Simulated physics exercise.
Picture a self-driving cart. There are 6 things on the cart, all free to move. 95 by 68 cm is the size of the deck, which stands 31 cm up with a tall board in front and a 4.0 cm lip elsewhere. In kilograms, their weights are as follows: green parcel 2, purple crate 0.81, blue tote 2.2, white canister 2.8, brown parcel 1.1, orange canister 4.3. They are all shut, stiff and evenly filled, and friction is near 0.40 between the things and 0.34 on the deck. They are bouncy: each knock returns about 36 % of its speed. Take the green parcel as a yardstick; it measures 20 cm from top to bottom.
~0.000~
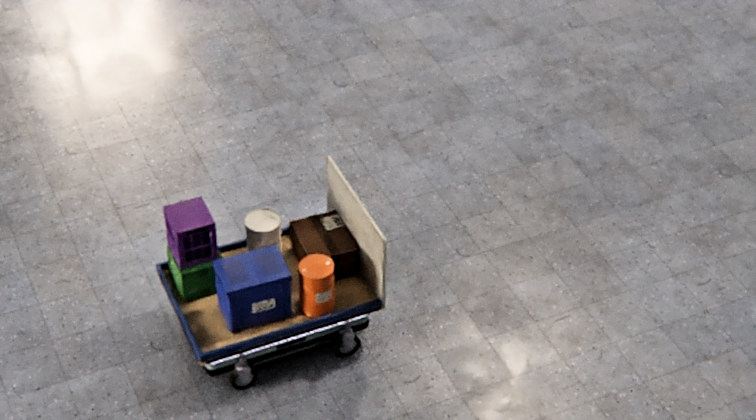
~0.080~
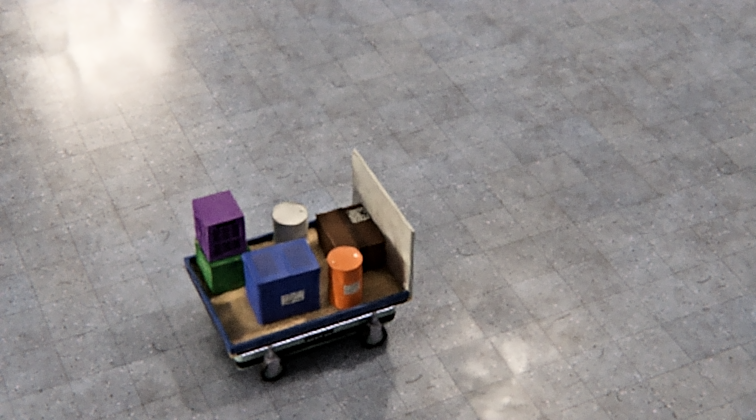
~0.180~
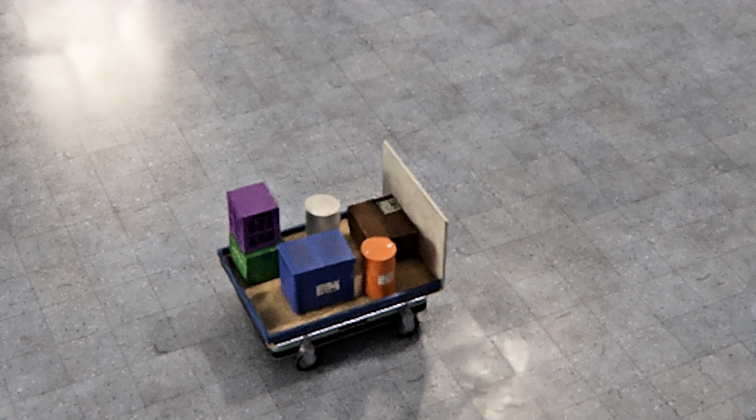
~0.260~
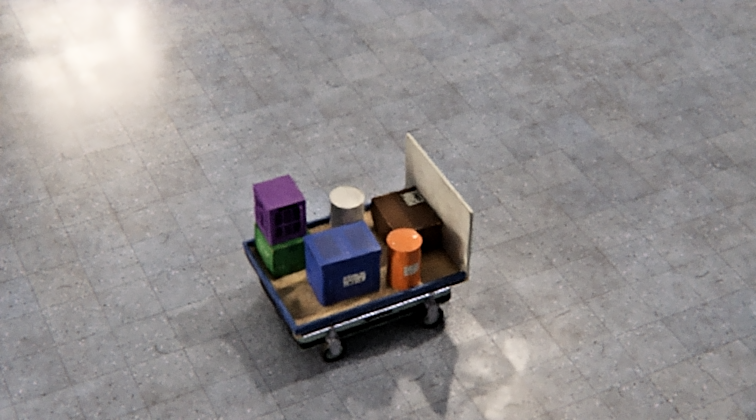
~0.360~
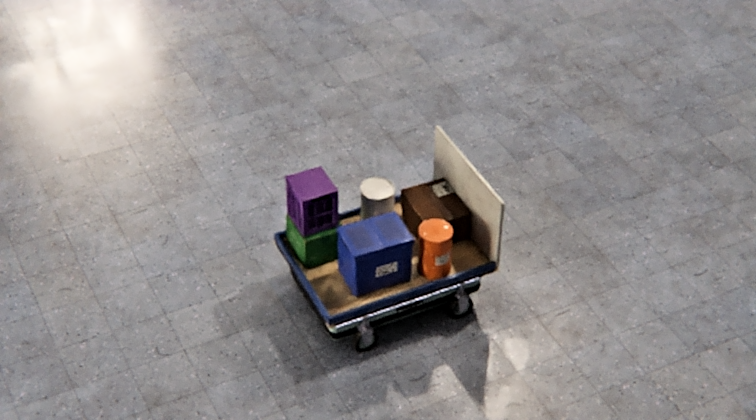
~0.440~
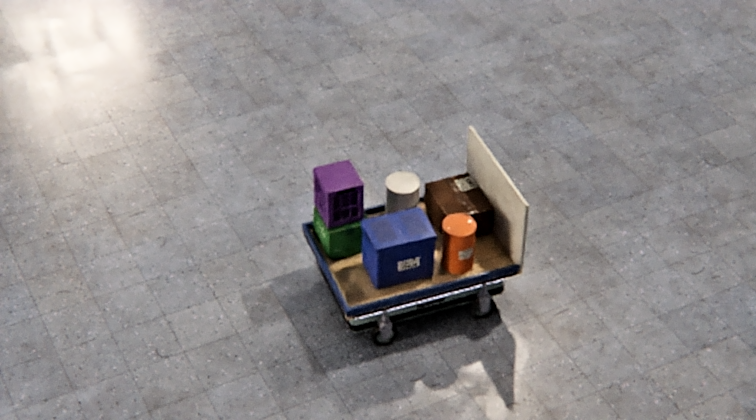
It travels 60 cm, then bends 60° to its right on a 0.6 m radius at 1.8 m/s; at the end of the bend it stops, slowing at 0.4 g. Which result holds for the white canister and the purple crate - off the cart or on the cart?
As it turns out, the white canister is off the cart, the purple crate is off the cart.
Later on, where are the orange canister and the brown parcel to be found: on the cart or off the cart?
Well, the orange canister is out of bounds, and the brown parcel is still in bounds.
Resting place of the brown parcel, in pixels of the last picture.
It ends up near (684, 338).
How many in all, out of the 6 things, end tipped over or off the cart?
Count: 3.
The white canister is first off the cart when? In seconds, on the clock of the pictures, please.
That first happens close to 0.9 seconds.
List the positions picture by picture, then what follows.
Cart 0 cm along; white canister (264, 239); purple crate (191, 233), in the first picture.
Cart 14 cm along; brown parcel (350, 241); orange canister (345, 278), in the second picture.
Cart 32 cm along; green parcel (258, 251); blue tote (317, 272), in the third picture.
Cart 47 cm along; brown parcel (406, 223); orange canister (404, 259), in the fourth picture.
Cart 65 cm along; green parcel (316, 235); blue tote (375, 254), in the fifth picture.
Cart 79 cm along, turned 6°; white canister (402, 201) slid 3 cm; purple crate (339, 194), in the sixth picture.
After 0.64 s, cart 115 cm along, turned 39°; white canister leaning 25° near (490, 207); purple crate slid 9 cm near (418, 176); orange canister leaning 9°.
After 0.94 s, cart 168 cm along, turned 60°; purple crate and white canister now off the cart; orange canister leaning 19°; blue tote slid 13 cm.
After 1.24 s, cart 193 cm along, turned 60°; orange canister now off the cart; blue tote slid 15 cm; green parcel slid 3 cm.
After 1.54 s, cart 194 cm along, turned 60°, stopped; blue tote slid 17 cm; green parcel slid 6 cm.
At rest (1.9 s), off the cart, purple crate, white canister and orange canister; not toppled but over 10 cm from the start, blue tote; the other 2 in place, give or take 10 cm.
